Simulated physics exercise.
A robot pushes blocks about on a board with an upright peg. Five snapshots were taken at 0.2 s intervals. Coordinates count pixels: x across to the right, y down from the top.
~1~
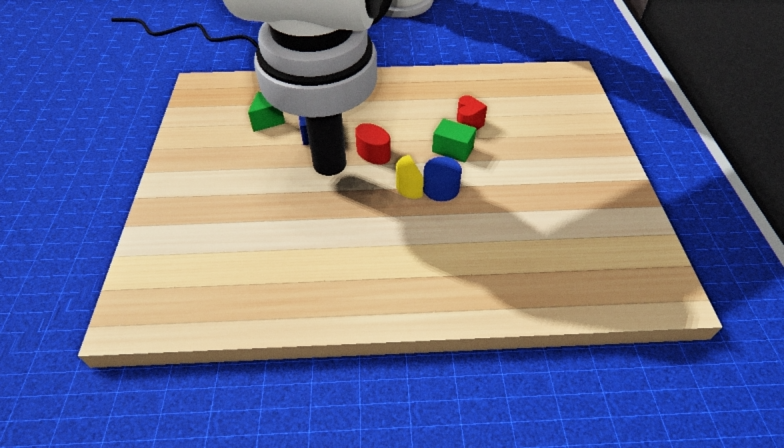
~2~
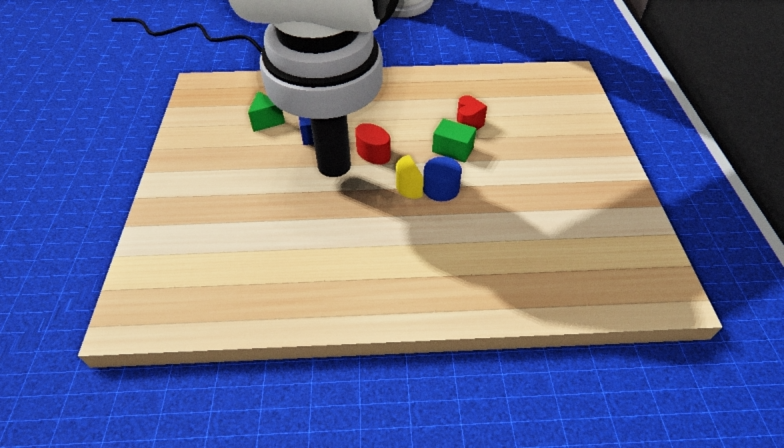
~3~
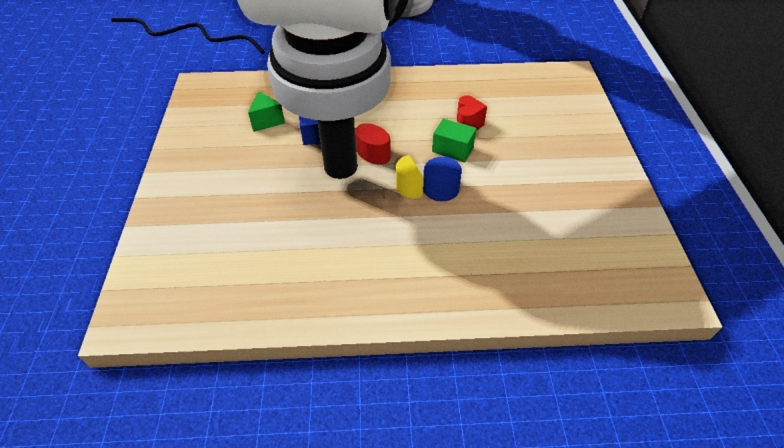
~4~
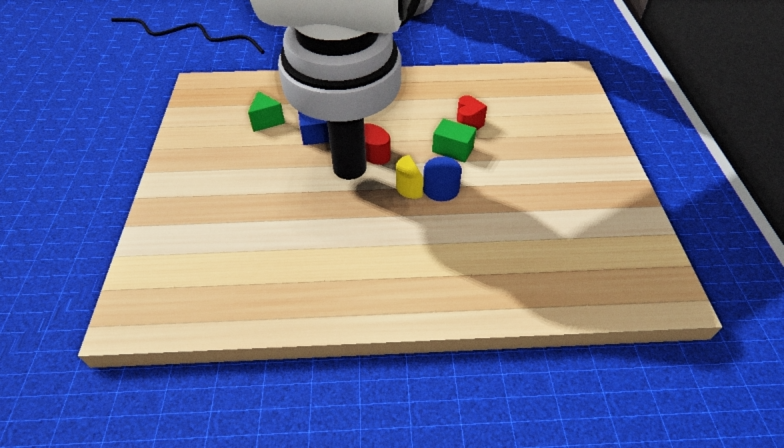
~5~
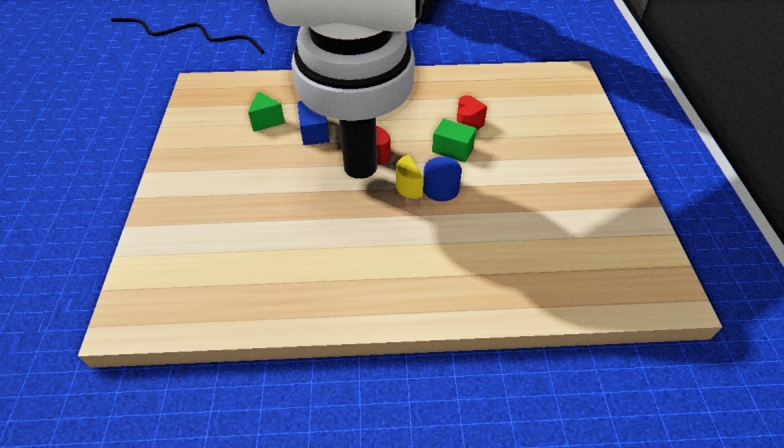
Robot arm with a black peg sliding slowly right over a wooden board, passing in front of a red block, blocks staying still.
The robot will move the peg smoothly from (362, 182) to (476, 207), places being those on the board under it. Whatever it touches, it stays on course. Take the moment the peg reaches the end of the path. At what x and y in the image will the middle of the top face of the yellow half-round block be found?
The middle of its upper face should be somewhere near (508, 182).
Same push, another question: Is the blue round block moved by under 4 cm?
No, that is not what happens.
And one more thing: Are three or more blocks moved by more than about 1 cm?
I expect not.
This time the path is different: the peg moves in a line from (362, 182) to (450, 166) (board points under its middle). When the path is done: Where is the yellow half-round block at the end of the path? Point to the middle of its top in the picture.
It sits at (426, 173).
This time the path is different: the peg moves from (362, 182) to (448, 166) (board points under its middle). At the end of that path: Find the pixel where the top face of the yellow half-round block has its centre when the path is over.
If I read the scene right, the answer is (428, 173).
On the path given first. One third of the way, peg (400, 177); yellow half-round block (430, 172), turned 30° clockwise; blue round block (459, 171).
Two thirds of the way, peg (439, 185); yellow half-round block (469, 177); blue round block (495, 170).
At the end, peg (478, 193); red elliptical block in place; yellow half-round block (508, 182), turned 15° anticlockwise; blue round block (524, 166).
